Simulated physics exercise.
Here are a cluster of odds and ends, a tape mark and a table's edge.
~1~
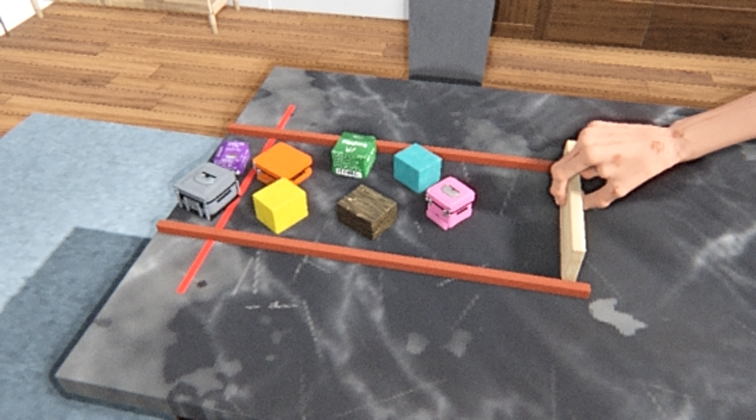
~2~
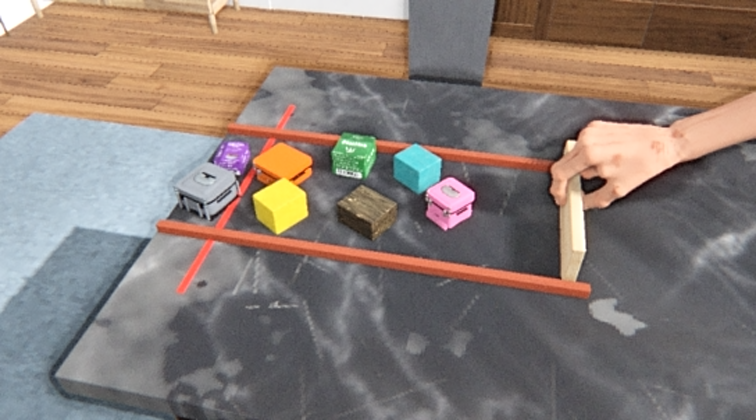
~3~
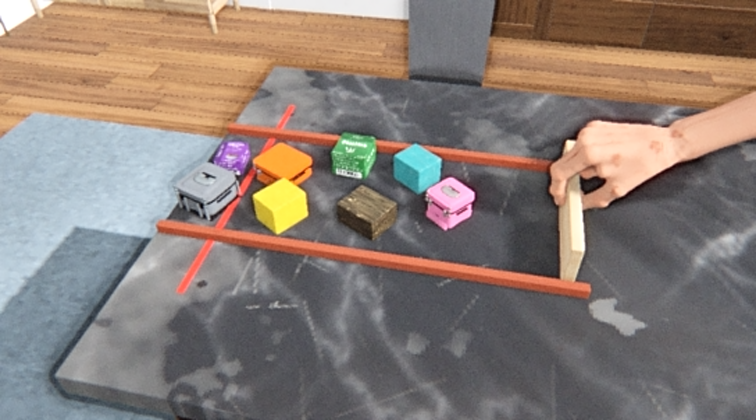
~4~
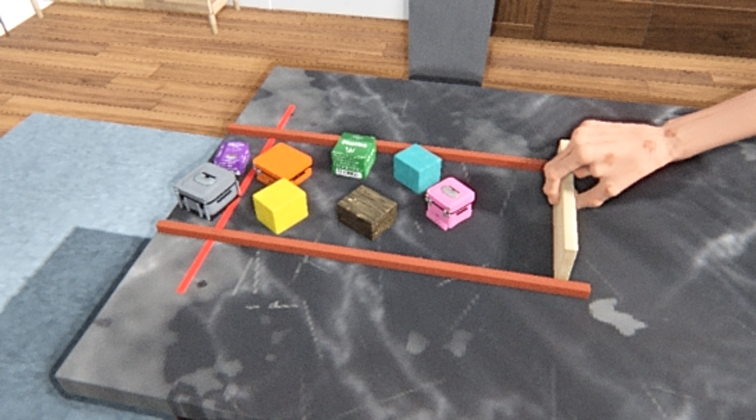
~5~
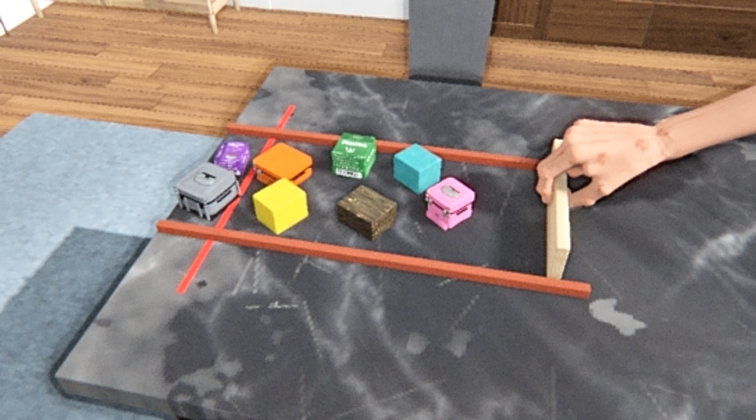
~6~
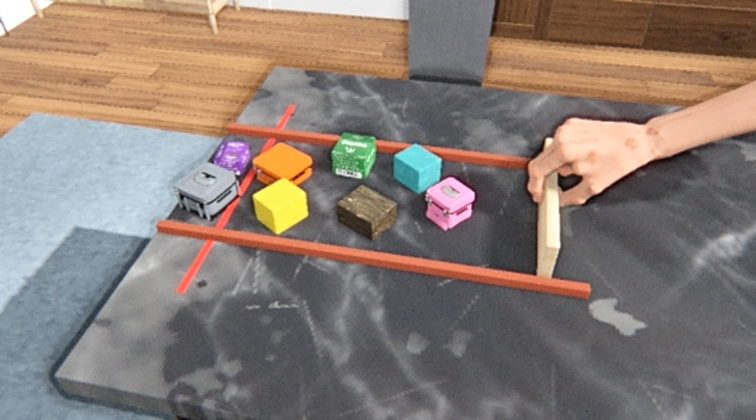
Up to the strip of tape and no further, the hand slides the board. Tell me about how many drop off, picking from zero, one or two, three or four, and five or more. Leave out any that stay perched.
I expect the edge to claim three or four.
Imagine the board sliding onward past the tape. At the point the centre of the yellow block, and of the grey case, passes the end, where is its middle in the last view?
(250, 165) and (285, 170), roughly.
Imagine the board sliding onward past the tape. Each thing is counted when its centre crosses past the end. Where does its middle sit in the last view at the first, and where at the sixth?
In pixels, around (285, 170) followed by around (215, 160).
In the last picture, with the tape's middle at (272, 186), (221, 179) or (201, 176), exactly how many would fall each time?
Respectively 2, 5 and 8.
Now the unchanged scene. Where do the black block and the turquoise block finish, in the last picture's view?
In the last picture the black block sits at (206, 199) while the turquoise block sits at (238, 154).
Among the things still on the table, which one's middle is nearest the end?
Orange case.
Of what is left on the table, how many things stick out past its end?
I make it 2.
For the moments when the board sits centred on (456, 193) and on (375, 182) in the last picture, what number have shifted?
I get 1 at the one place and 4 at the other.
Soon after, none off yet; purple box at rest near (232, 158); grey case at rest near (208, 190); orange case at rest near (283, 169).
In the end, the number that fall off is three or four; gone, yellow block, grey case and purple box.
